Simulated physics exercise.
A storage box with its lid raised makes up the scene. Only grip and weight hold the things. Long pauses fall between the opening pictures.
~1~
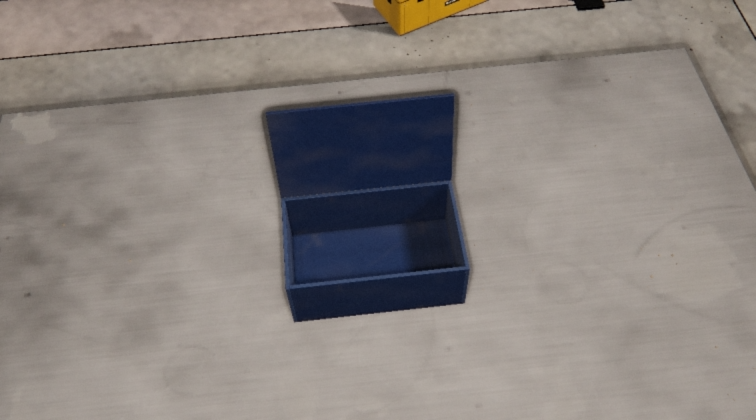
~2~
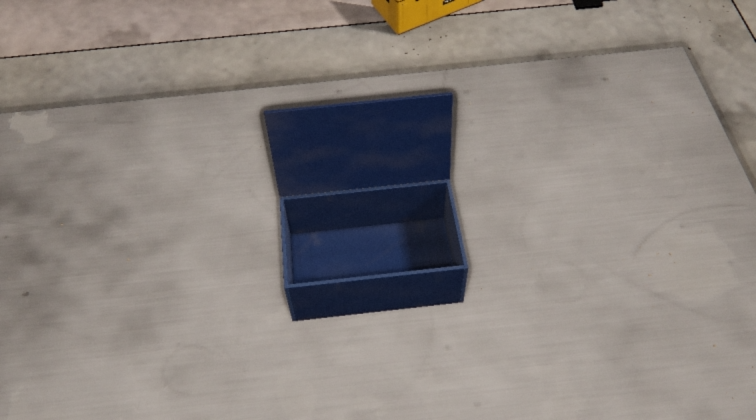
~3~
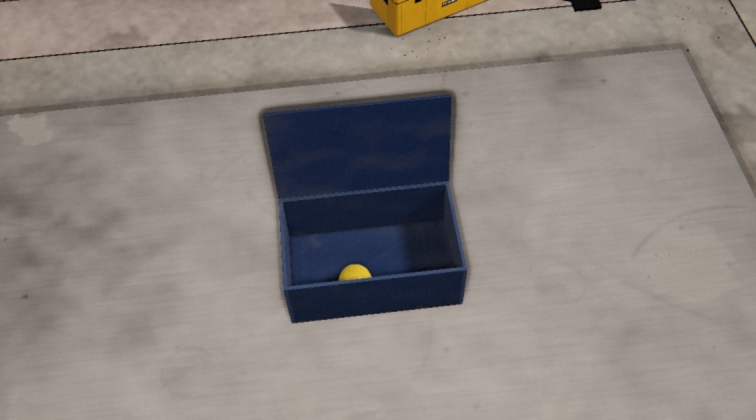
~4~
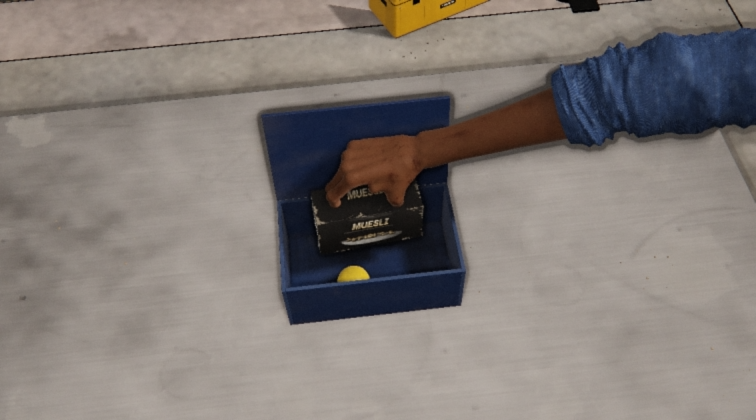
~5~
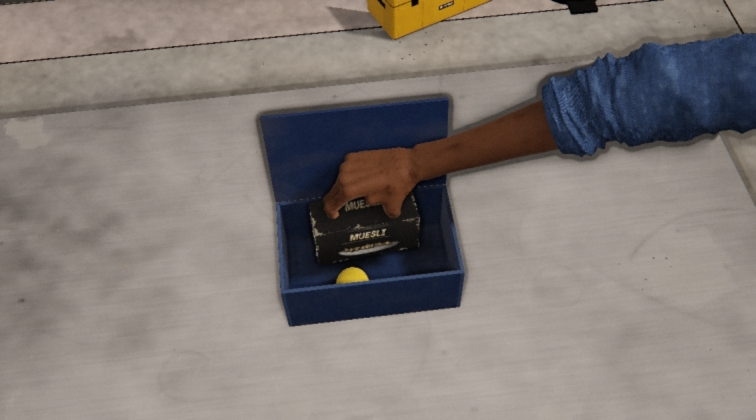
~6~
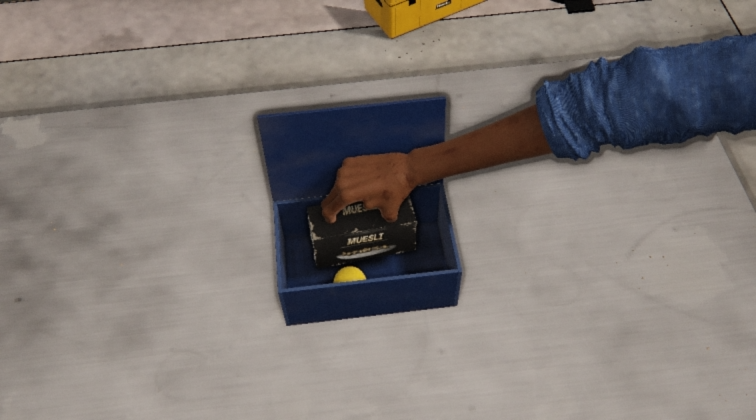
A yellow ball appeared in the empty, open blue box, and then a hand reached in from the right, holding a black muesli carton and lowering it slightly inside, behind the ball.
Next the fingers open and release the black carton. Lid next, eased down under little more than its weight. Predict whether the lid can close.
Prediction: The lid closes.
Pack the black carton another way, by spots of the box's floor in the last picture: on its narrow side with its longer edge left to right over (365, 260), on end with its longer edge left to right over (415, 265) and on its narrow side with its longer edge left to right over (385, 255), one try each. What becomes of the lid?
In order, the lid fits down, then gets blocked, then fits down.
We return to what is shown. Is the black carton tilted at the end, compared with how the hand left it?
Observation: The black carton keeps the set orientation.
Then, 1.20 s on from there, lid starting down; black carton shifted a little near (361, 242).
Then, 1.90 s on from there, lid 36° above the rim; black carton shifted a little near (361, 242).
In the end, lid shut; moved from the start, black carton; yellow lemon unmoved. At the end, from the last picture's camera, black carton near (361, 242).
